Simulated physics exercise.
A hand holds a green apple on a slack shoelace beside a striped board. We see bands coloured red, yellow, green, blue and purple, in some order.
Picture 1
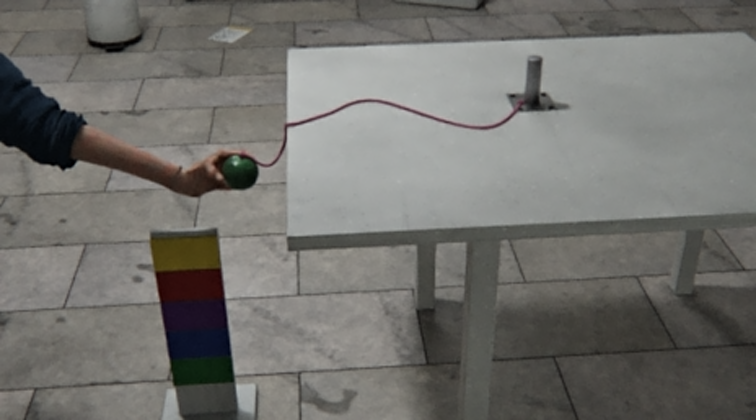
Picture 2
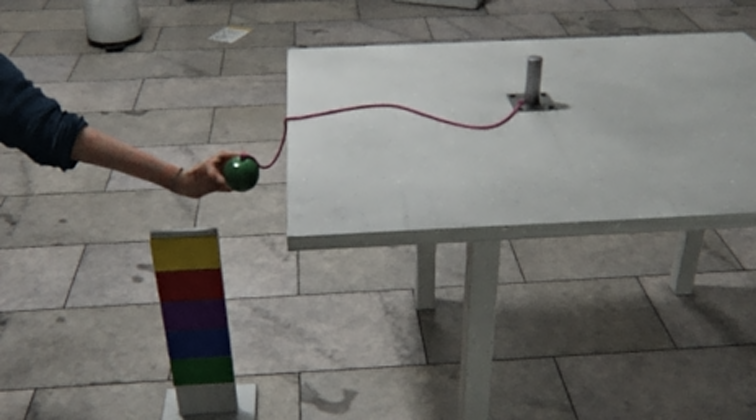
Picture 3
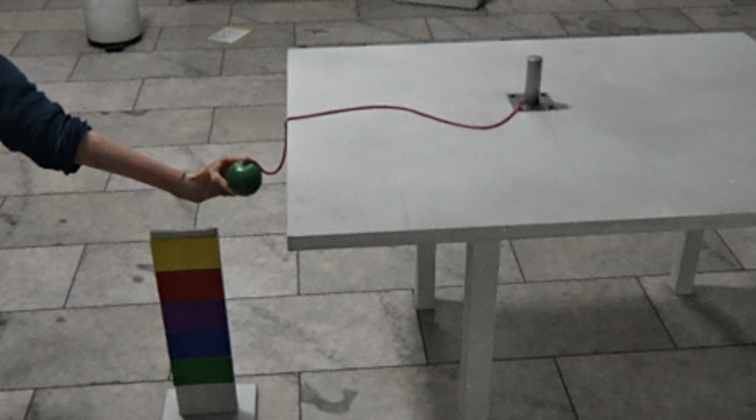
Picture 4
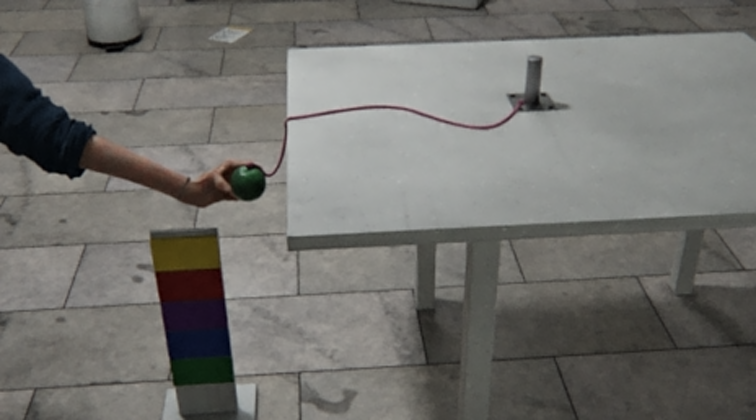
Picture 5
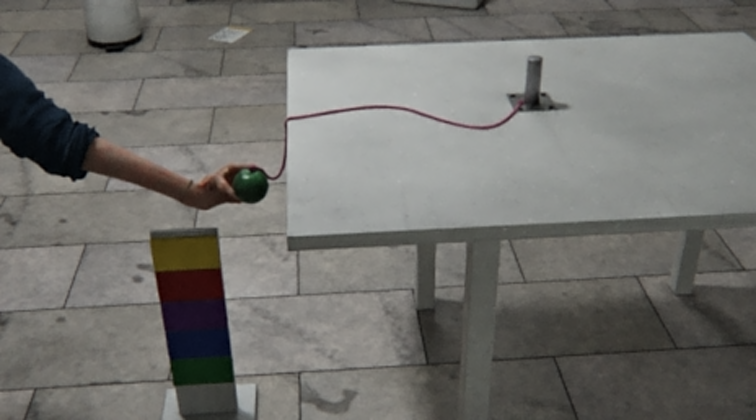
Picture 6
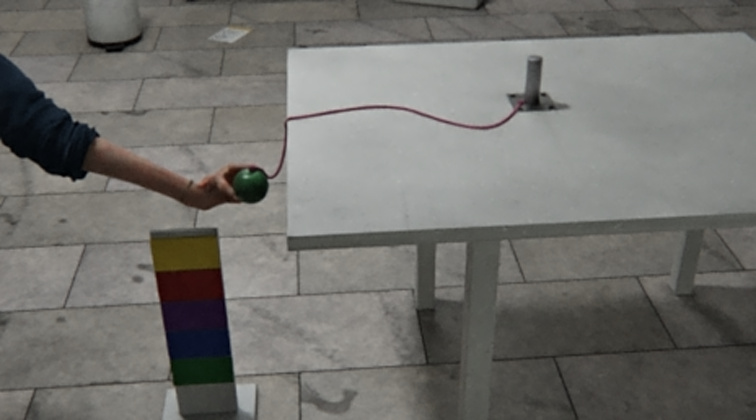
In a paved area with grey stone slabs, seen from slightly above, a white table stands on the right. A hand reaches in from the left holding a round green object beside the table edge, joined by a slack red cord to a metal post on the tabletop, above a board striped yellow, red, purple, blue and green. The hand moves slightly down and right, the cord shifts a little, then everything stays nearly still.
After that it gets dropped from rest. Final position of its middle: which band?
Band: Red.
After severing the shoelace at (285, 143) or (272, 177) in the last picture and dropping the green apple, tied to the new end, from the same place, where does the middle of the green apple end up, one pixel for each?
It would be at (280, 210) in the first case and at (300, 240) in the second.
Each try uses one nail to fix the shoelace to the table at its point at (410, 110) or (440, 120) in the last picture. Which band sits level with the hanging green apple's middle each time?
Yellow, then yellow.
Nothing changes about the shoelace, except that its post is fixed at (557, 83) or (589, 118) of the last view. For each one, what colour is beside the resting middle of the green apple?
Try one - yellow; try two - yellow.
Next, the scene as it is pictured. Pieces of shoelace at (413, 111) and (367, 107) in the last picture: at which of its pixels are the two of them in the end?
(371, 117) for the first, (323, 122) for the second.
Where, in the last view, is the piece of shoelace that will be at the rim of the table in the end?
You'll find it somewhere around (332, 112).
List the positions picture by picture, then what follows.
Green apple (240, 172); yellow (185, 255); red (190, 286); purple (194, 316); blue (198, 345); green (202, 372), in the first frame.
Green apple (241, 174); shoelace through (511, 116) (458, 125) (398, 106) (334, 111) (282, 144), in the second frame.
Green apple (244, 178), in the third frame.
Green apple (248, 183); shoelace through (511, 116) (458, 125) (396, 108) (332, 112) (284, 147), in the fourth frame.
Green apple (251, 186), in the fifth frame.
Green apple (251, 186); shoelace through (511, 116) (458, 125) (396, 108) (332, 112) (285, 147), in the sixth frame.
Soon after, apple near (330, 255); level with red.
Then, apple near (271, 265); level with red.
At rest, apple near (287, 269); level with red. At red.
